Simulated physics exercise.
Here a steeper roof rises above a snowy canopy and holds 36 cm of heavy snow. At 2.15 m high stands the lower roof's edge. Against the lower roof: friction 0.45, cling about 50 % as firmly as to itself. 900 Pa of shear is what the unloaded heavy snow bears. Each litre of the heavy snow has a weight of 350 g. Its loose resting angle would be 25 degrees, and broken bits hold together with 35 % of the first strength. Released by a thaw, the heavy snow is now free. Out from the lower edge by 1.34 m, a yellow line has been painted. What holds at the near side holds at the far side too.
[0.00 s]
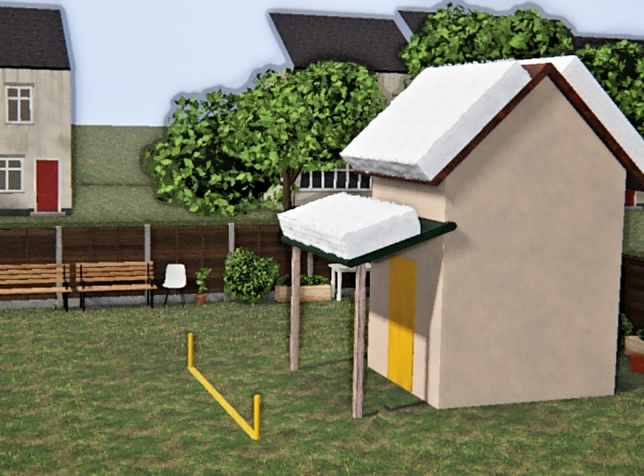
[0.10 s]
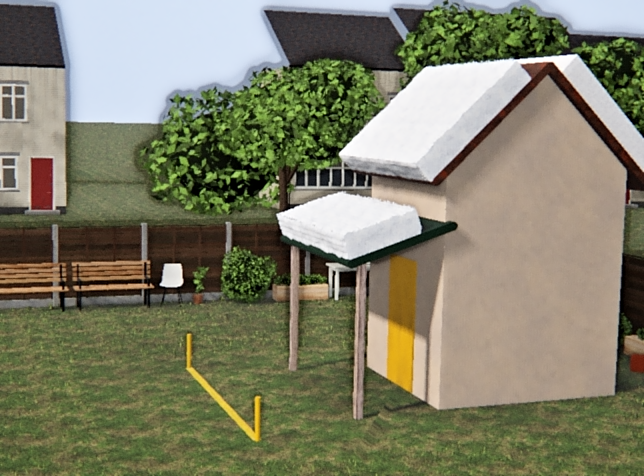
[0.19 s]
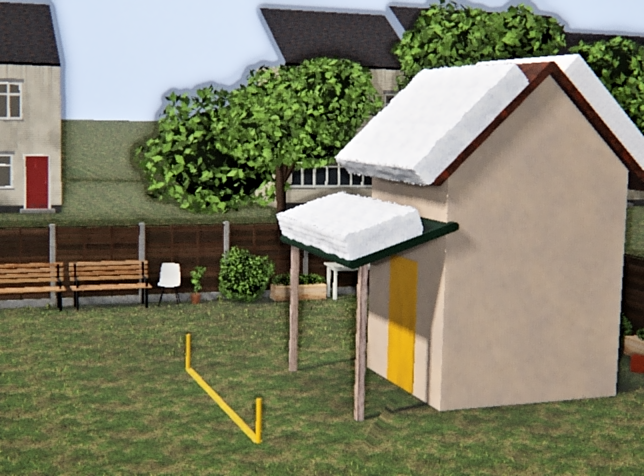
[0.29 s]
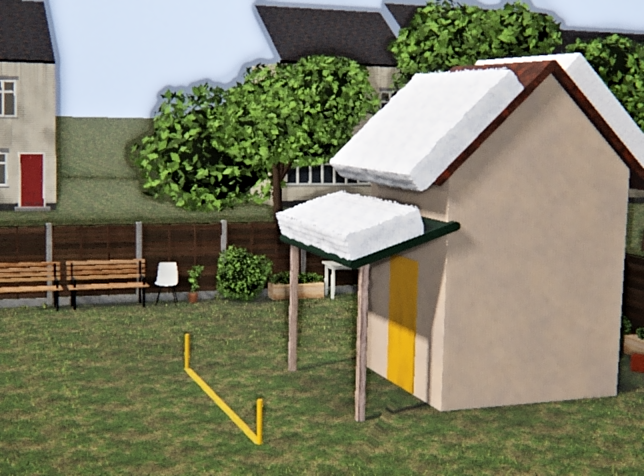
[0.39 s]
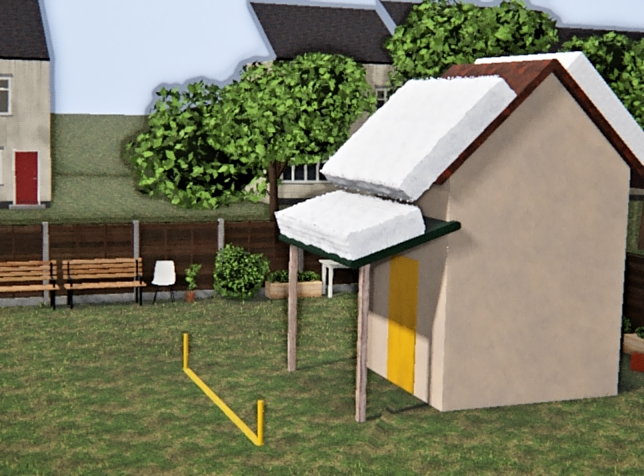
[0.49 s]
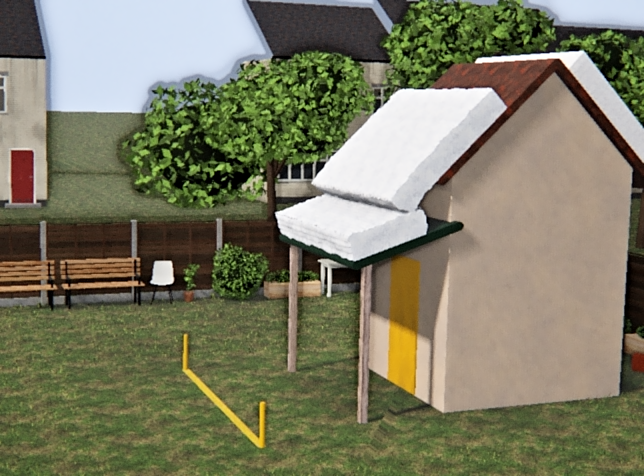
To begin with, thick snow covers both slopes of a small beige building and the lower porch roof beside its yellow door. The snow on the left slope slides down in one piece, baring reddish-brown roof near the ridge, then its lower edge pushes out over the snow on the porch roof.
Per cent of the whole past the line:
39 out of 100.
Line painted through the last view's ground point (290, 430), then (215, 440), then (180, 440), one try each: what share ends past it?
In turn about 55 %, 25 %, 14 %.
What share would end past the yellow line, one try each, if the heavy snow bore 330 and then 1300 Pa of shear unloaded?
Respectively 50 % and 25 %.
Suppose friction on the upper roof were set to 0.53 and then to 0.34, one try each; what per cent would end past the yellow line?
First try 14 per cent, second try 25 per cent.
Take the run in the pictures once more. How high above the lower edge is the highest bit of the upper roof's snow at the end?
Roughly 0.3 m.
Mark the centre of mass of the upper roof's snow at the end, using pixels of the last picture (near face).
About (245, 407).
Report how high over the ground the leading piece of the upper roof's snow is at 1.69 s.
Roughly 0.0 m.
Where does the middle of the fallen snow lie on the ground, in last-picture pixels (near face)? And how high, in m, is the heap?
Middle around (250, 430); height roughly 0.4 m.
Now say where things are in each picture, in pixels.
The first frame shows foremost bit of the heavy snow at (431, 169).
The second frame shows foremost bit of the heavy snow at (430, 179), its middle shifted 2.7 cm, 1 % of it past the upper edge, in one piece.
The third frame shows foremost bit of the heavy snow at (428, 175), its middle shifted 10 cm, 5 % of it past the upper edge, in one piece.
The fourth frame shows foremost bit of the heavy snow at (423, 181), its middle shifted 23 cm, 12 % of it past the upper edge, in one piece.
The fifth frame shows foremost bit of the heavy snow at (415, 175), its middle shifted 42 cm, 22 % of it past the upper edge, in one piece.
The sixth frame shows foremost bit of the heavy snow at (406, 189), its middle shifted 65 cm, 34 % of it past the upper edge, in one piece.
After 1.04 s, 1 % is below the lower edge and 0 % is past the line.
After 1.69 s, 62 % is below the lower edge and 24 % is past the line.
After 2.35 s, 81 % is below the lower edge and 39 % is past the line.
After 3.00 s, 81 % is below the lower edge and 39 % is past the line.
After 3.10 s, 81 % is below the lower edge and 39 % is past the line.
